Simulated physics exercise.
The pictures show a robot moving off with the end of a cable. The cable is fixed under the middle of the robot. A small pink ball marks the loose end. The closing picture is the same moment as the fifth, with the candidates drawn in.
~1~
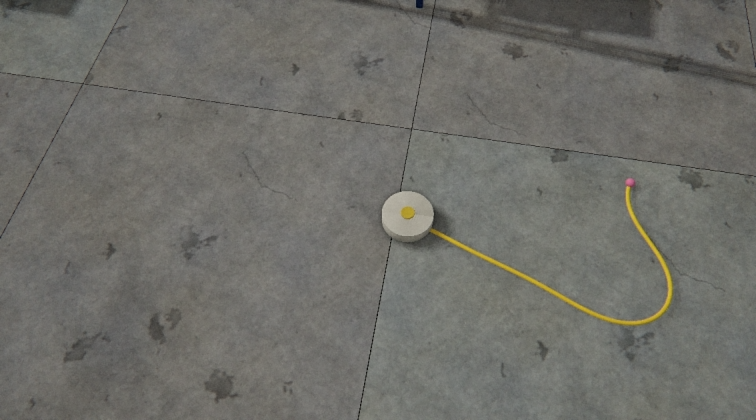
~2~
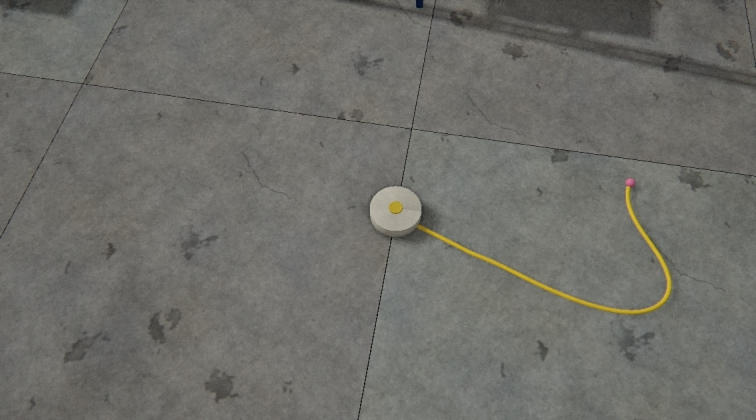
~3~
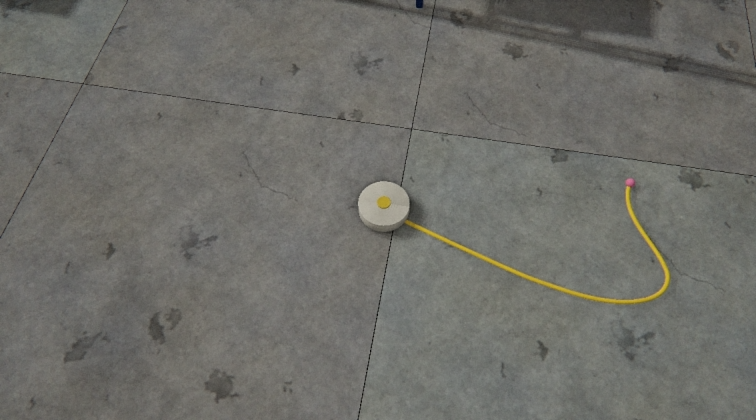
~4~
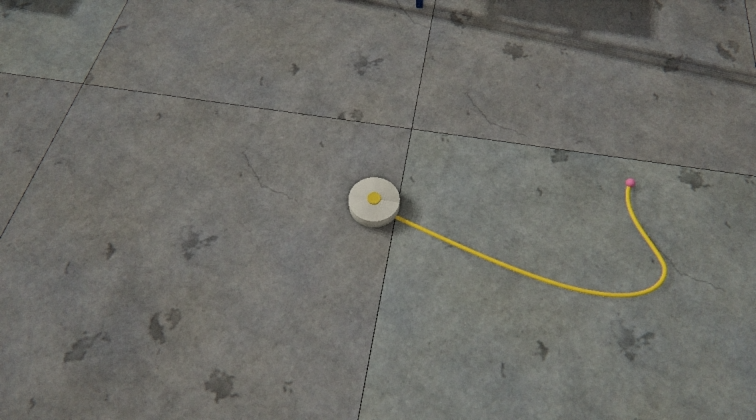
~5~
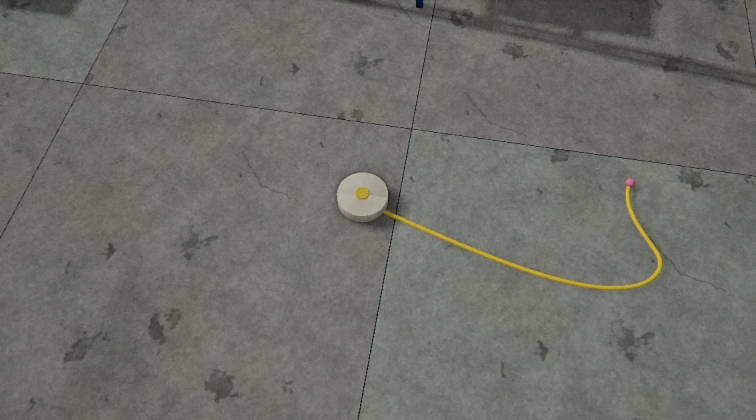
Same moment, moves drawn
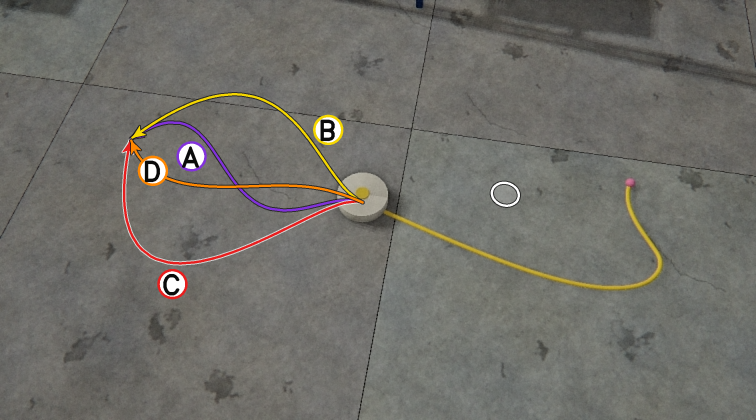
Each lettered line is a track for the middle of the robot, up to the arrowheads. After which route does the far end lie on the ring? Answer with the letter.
Choose route B.
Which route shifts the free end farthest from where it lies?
That is C.
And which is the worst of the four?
Route C.
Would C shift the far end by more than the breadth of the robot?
Yes.
On the marked copy, A from (363, 203) via (233, 179) to (131, 139); B from (363, 203) via (273, 105) to (132, 138); C from (363, 203) via (181, 263) to (130, 140); D from (363, 203) via (231, 187) to (131, 140); the ring at (505, 194).
Following B. Soon after the start, robot (296, 119), middle of the cable (463, 214), free end (630, 186).
Later, robot (200, 94), middle of the cable (376, 151), free end (563, 205).
In the end, robot (128, 134), middle of the cable (322, 144), free end (506, 190); the free end is on the ring.
As for the rest, A leaves the free end at (507, 214); C leaves the free end at (490, 230); D leaves the free end at (506, 212).
